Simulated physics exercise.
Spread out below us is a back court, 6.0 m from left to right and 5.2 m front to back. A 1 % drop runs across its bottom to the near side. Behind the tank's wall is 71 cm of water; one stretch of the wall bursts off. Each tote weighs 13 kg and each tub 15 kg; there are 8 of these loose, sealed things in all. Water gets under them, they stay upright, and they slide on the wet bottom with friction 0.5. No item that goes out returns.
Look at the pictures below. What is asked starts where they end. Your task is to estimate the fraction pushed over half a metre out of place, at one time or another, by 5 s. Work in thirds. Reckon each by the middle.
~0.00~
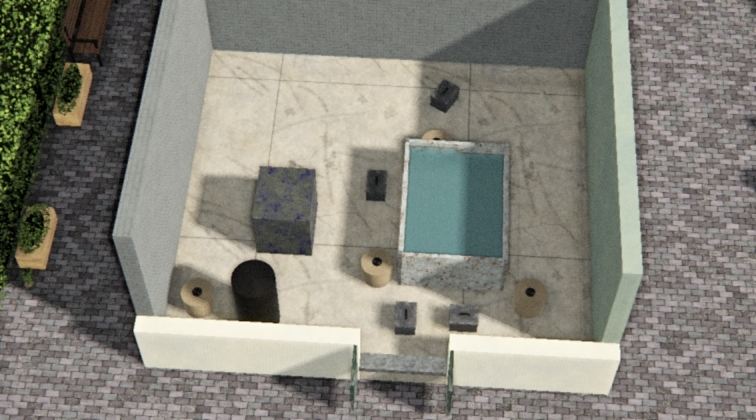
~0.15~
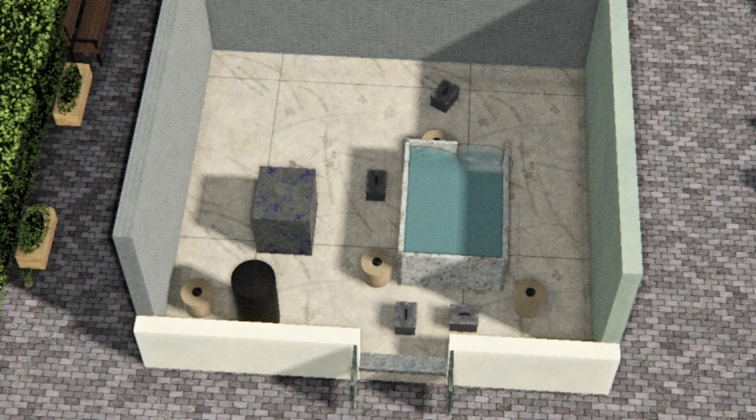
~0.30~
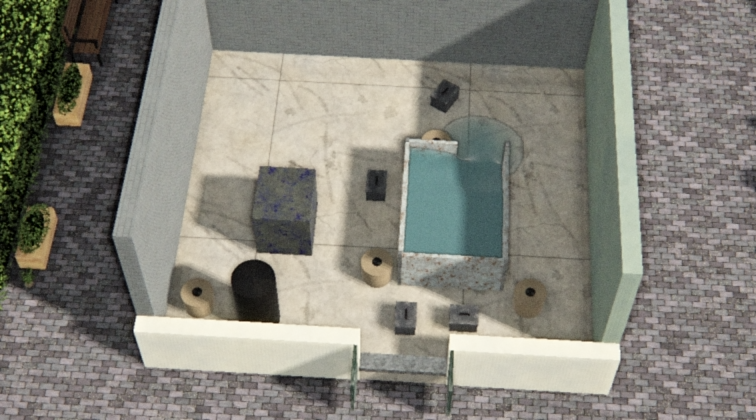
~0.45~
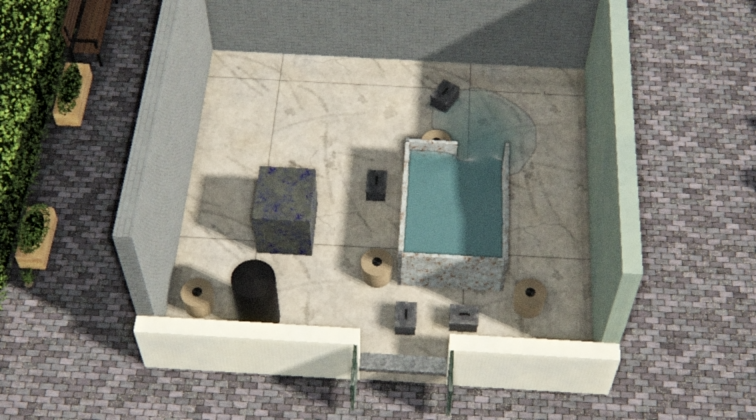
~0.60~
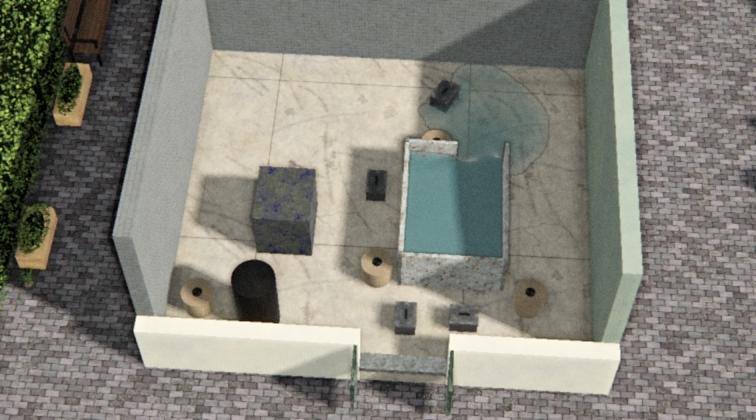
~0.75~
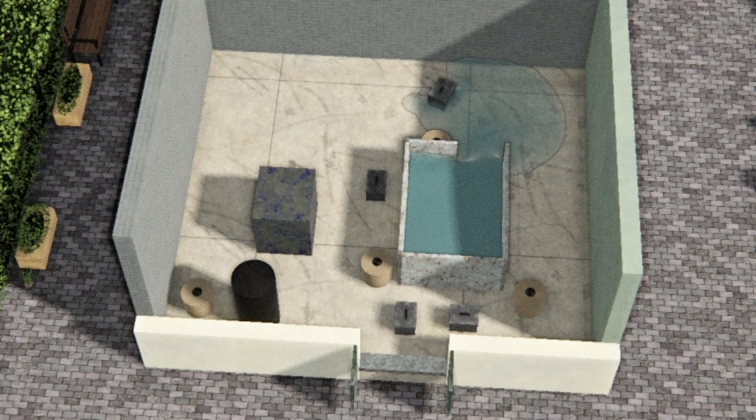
The share is less than one third.
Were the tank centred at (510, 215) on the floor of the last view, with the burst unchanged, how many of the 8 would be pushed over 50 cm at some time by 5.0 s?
Then 1 of them would.
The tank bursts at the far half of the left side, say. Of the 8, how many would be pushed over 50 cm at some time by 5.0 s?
Then the count would be 1.
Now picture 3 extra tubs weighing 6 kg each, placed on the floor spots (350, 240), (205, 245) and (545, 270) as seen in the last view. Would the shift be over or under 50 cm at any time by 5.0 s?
Respectively: Doesn't reach it; doesn't reach it; tops it.
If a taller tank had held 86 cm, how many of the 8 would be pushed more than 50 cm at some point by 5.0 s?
The count would be 2.
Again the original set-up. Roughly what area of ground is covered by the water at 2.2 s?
That flooded area is roughly 10.5 m2.
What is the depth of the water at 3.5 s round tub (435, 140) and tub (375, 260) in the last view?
Around 1 cm and 0 cm.
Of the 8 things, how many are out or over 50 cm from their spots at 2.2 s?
Tally: 1.
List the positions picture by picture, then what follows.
A tote at (445, 91), on the bottom; a tote at (464, 314), on the bottom; water covers 2.7 m2; 0 of 8 have shifted, in the first picture.
A tote at (445, 91) rests on the ground; a tote at (464, 314) rests on the ground; water covers 3.1 m2; 0 of 8 have shifted, in the second picture.
A tote at (445, 91), on the bottom; a tote at (464, 314) rests on the ground; 3.7 m2 under water; 0 of 8 have shifted, in the third picture.
A tote at (445, 91), on the bottom; a tote at (464, 314), on the bottom; water covers 4.6 m2; 0 of 8 have shifted, in the fourth picture.
A tote at (445, 91), on the bottom; a tote at (464, 314), on the bottom; 5.6 m2 under water; 0 of 8 have shifted, in the fifth picture.
A tote at (442, 89) rests on the ground, 7 cm from its start; a tote at (464, 314) rests on the ground; 6.6 m2 under water; 1 of 8 have shifted, in the sixth picture.
After 1.1 s 0 of 8 are over 50 cm from their spots; 0 afloat.
After 2.2 s 1 of 8 are over 50 cm from their spots; 0 afloat.
After 3.5 s 1 of 8 are over 50 cm from their spots; 0 afloat.
After 5.0 s 1 of 8 are over 50 cm from their spots, and 1 have been at some point; 0 afloat.
